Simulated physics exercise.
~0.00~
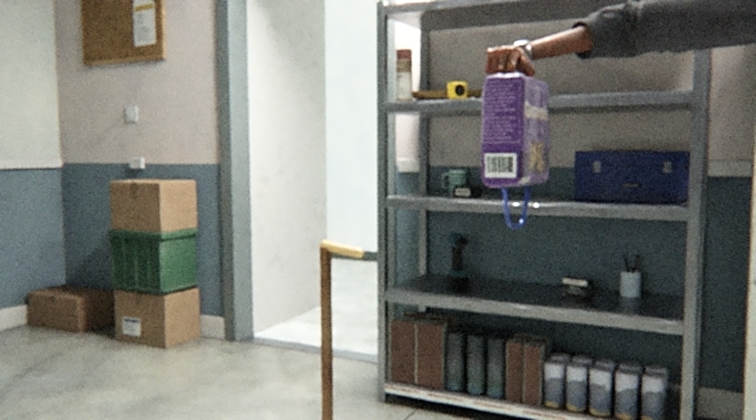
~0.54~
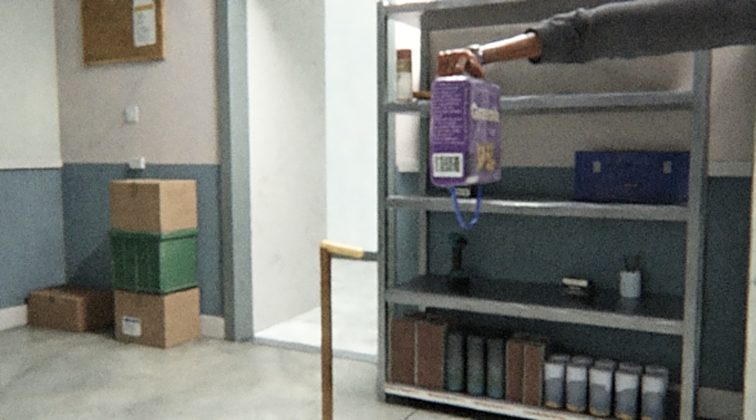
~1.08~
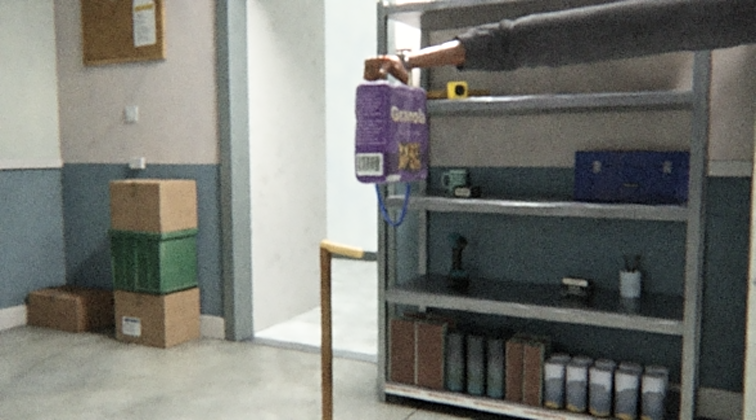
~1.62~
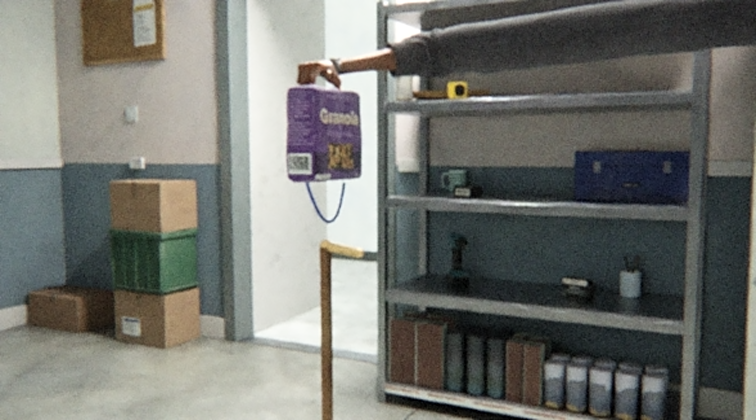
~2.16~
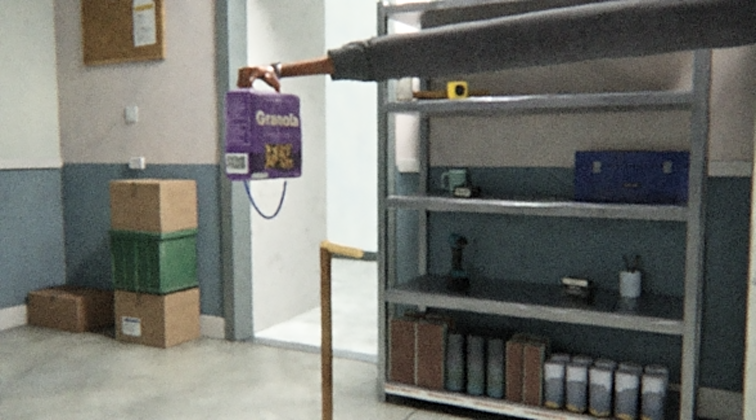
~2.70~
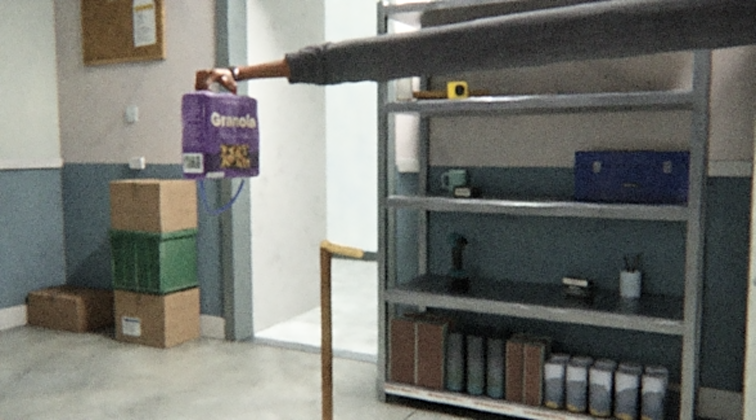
Storage room with metal shelving, a hand carrying a purple granola bag leftward, its dangling blue loop passing clear of a post.
